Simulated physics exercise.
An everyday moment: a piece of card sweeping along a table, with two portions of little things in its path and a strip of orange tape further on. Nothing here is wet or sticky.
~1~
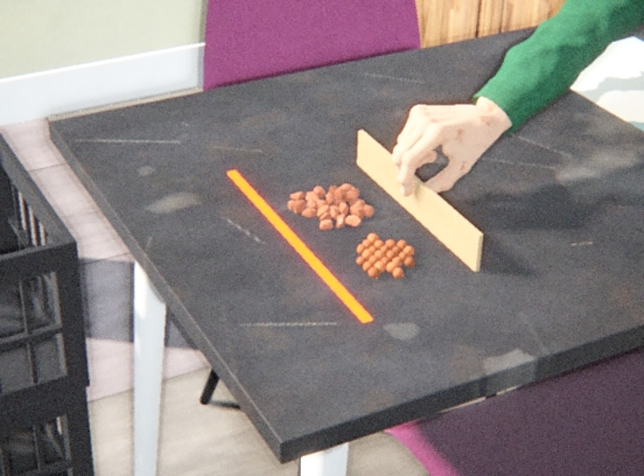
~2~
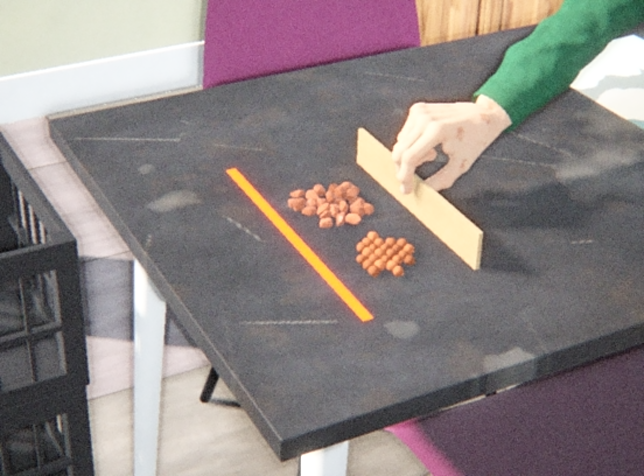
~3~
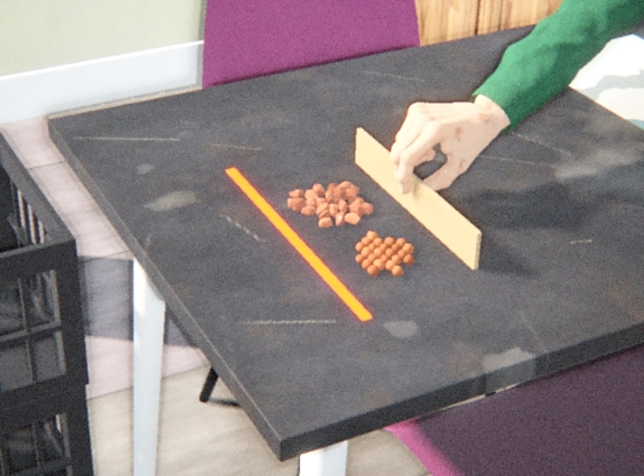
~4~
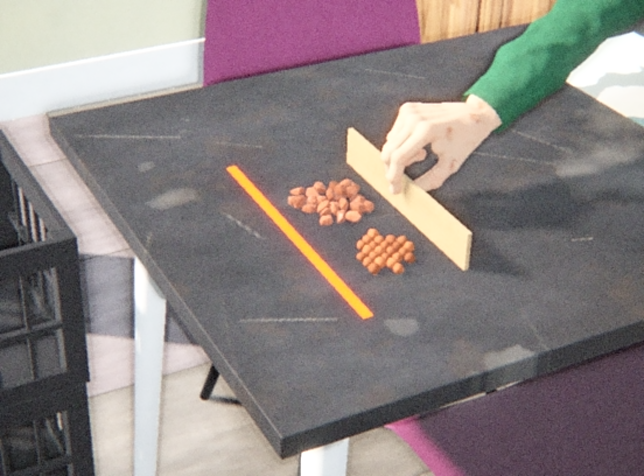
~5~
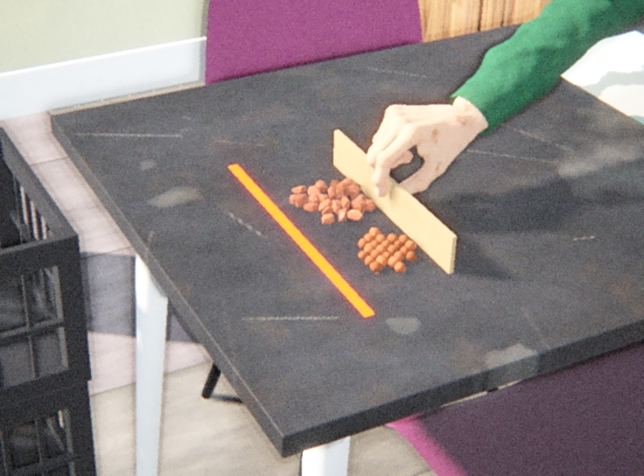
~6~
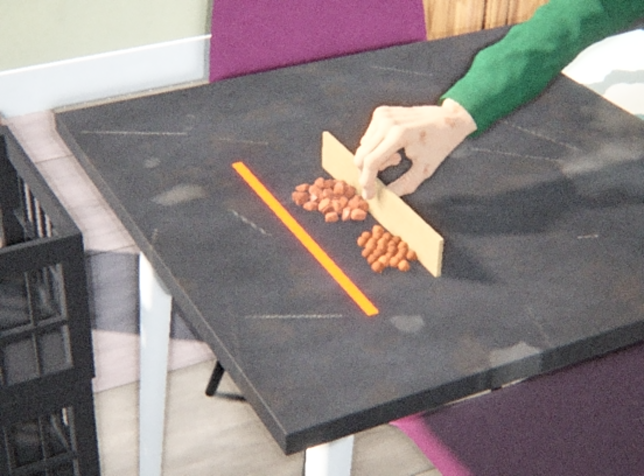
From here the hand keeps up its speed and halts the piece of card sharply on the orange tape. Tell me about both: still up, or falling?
Front lot: It remains up there. Back lot: It remains up there.
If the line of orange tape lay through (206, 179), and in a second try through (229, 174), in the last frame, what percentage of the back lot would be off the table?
In turn 0 and 0 in a hundred.
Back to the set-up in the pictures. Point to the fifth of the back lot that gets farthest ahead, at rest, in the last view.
Roughly at (244, 220).
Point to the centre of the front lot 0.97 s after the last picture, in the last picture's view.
Around (312, 269).
Then, 0.33 s after the last picture, piece of card still moving, near (337, 192); front lot all on the table, its front near (333, 262); back lot all on the table, its front near (264, 201).
Then, 0.69 s after the last picture, piece of card stopped at the orange tape; front lot all on the table, its front near (291, 273); back lot all on the table, its front near (237, 220).
At rest, piece of card stopped at the orange tape; front lot all on the table, its front near (291, 273); back lot all on the table, its front near (237, 220).
